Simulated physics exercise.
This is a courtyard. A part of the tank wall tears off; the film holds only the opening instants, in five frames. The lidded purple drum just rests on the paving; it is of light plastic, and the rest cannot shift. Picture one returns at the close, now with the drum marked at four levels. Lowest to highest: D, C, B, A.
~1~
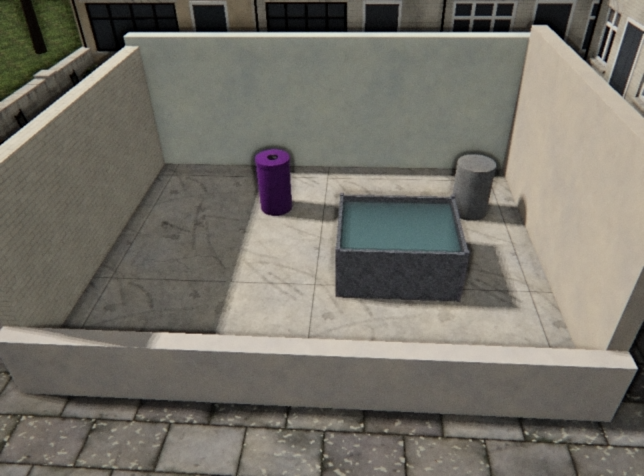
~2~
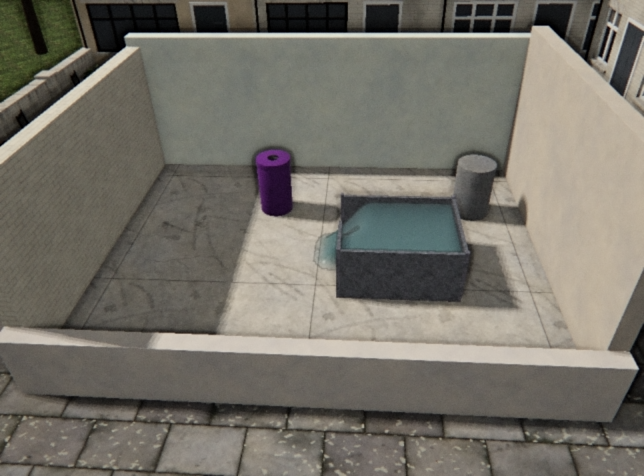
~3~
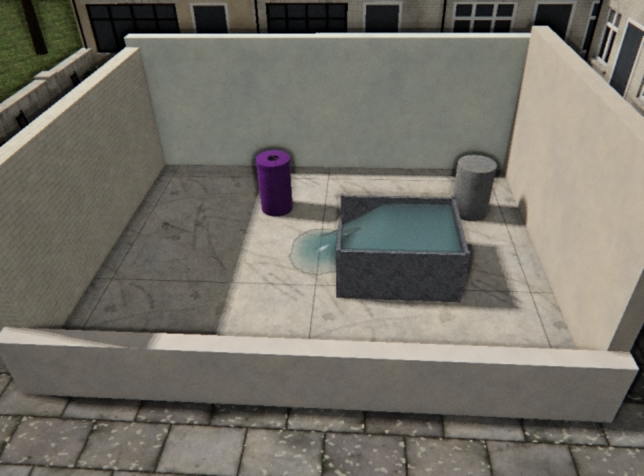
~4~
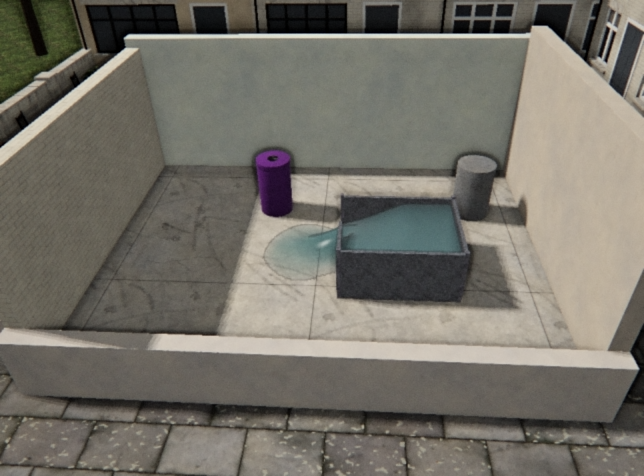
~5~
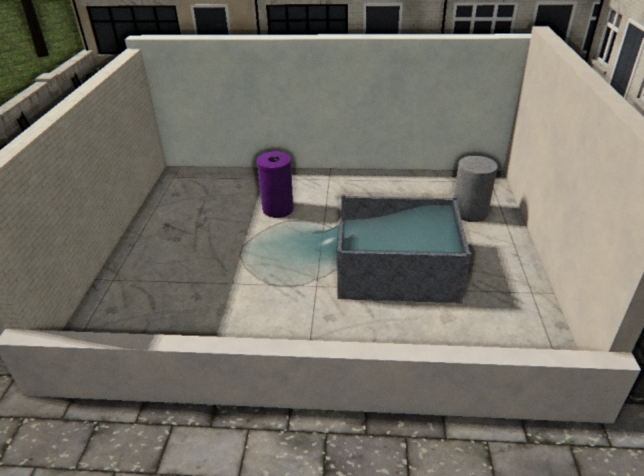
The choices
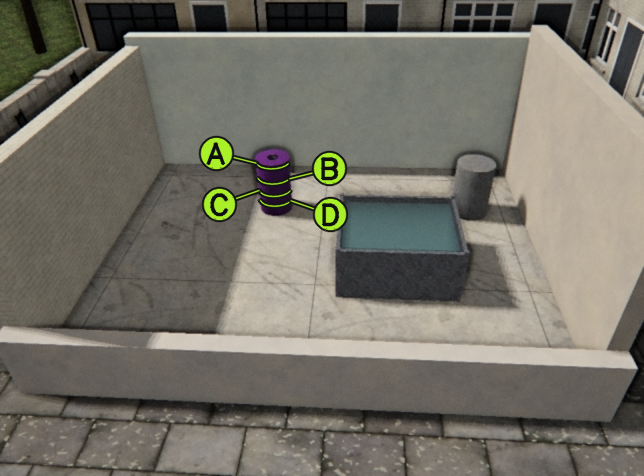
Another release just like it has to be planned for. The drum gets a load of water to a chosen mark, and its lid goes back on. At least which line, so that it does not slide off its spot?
That is mark D.
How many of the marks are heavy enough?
All four.
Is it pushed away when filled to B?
No, that is safe.
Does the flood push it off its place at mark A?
No.
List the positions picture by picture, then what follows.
Lid of the purple drum at (273, 157); tank full, its middle at (399, 227), in the first frame.
In the second frame, 1 % of the ground wet, in view closest to the drum at (321, 241).
In the third frame, 2 % of the ground wet, in view closest to the drum at (306, 235).
In the fourth frame, 4 % of the ground wet, in view closest to the drum at (304, 227).
Lid of the purple drum at (274, 159); 6 % of the ground wet, in view closest to the drum at (285, 224), in the fifth frame.
On the marked copy, A at (270, 168); B at (272, 184); C at (273, 196); D at (273, 206); from the bottom up D, C, B, A.
If A is chosen, it does not move.
If B is chosen, it does not move.
If C is chosen, it does not move.
If D is chosen, it shifts by a finger or two and stays.
